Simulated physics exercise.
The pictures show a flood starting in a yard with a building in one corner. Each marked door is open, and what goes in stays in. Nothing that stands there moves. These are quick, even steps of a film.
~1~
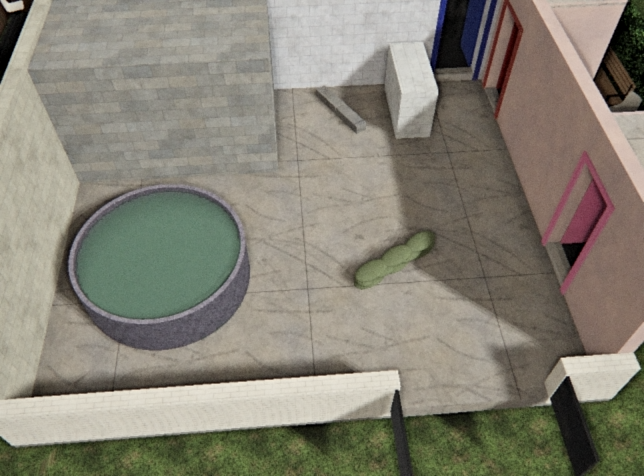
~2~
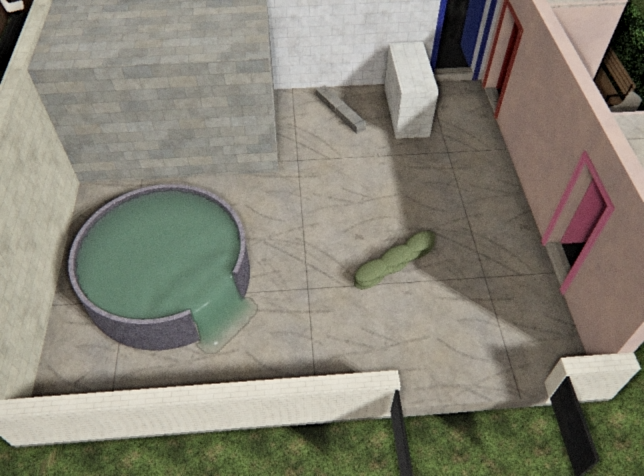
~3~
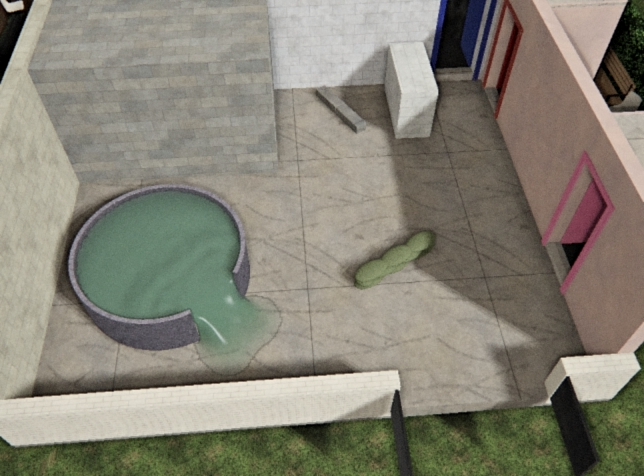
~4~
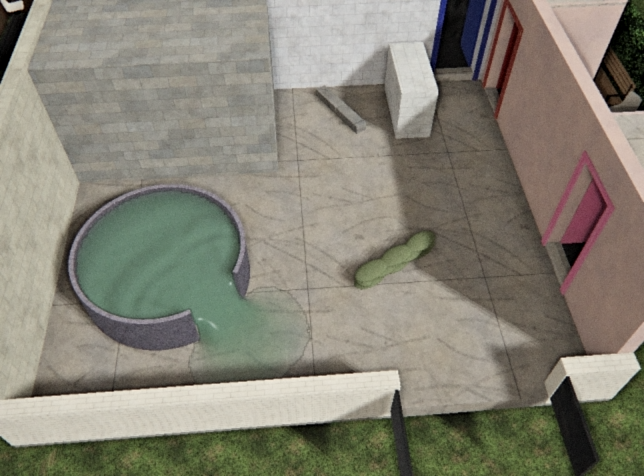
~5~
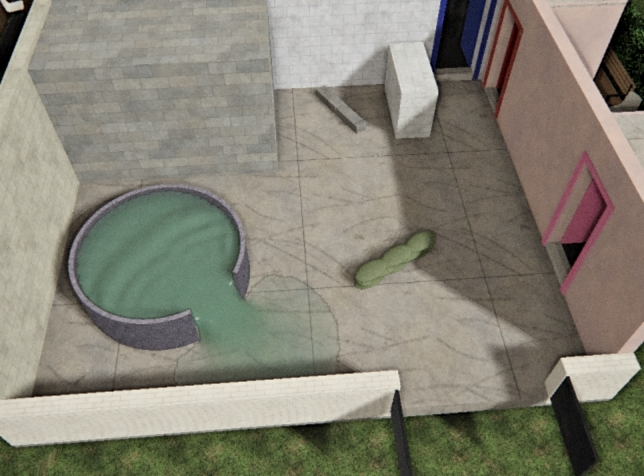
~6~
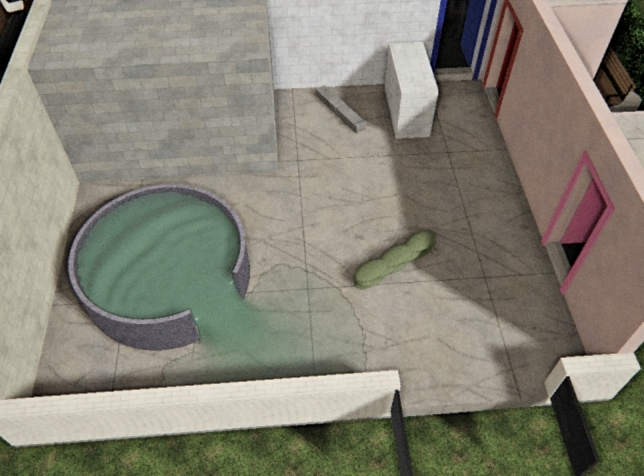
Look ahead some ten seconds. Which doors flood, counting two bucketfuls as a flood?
One by one: The pink door takes more than that; the red door takes more than that; the blue door stays under that.
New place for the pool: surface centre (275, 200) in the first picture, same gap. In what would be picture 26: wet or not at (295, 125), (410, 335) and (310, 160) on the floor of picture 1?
As listed: Dry, covered, dry.
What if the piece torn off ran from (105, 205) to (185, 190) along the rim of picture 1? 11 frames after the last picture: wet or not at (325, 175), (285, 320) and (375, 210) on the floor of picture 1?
As listed: Awash, clear, under water.
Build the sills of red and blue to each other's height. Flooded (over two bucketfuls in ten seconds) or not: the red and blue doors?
Then: The red one lets less in; the blue one is over.
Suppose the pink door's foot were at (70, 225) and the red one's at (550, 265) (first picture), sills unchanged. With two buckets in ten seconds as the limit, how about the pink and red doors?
My reading: The pink door takes less; the red door goes over.
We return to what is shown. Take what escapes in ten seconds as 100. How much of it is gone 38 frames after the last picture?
I make it 55 per cent.
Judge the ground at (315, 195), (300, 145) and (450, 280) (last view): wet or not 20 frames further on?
As listed: Clear, no water, under water.
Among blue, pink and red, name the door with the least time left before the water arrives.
That is the pink door.
A moment on, water covers 20 % of the floor; the pink door not reached, the red door not reached, the blue door not reached.
Next, water covers 30 % of the floor; the pink door not reached, the red door not reached, the blue door not reached.
Then, water covers 40 % of the floor; the pink door over two buckets in, the red door not reached, the blue door not reached.
Later, water covers 65 % of the floor; the pink door far over two buckets in, the red door wet at the sill, nothing in, the blue door wet at the sill, nothing in.
In the end, water covers 90 % of the floor; the pink door far over two buckets in, the red door far over two buckets in, the blue door wet at the sill, nothing in.
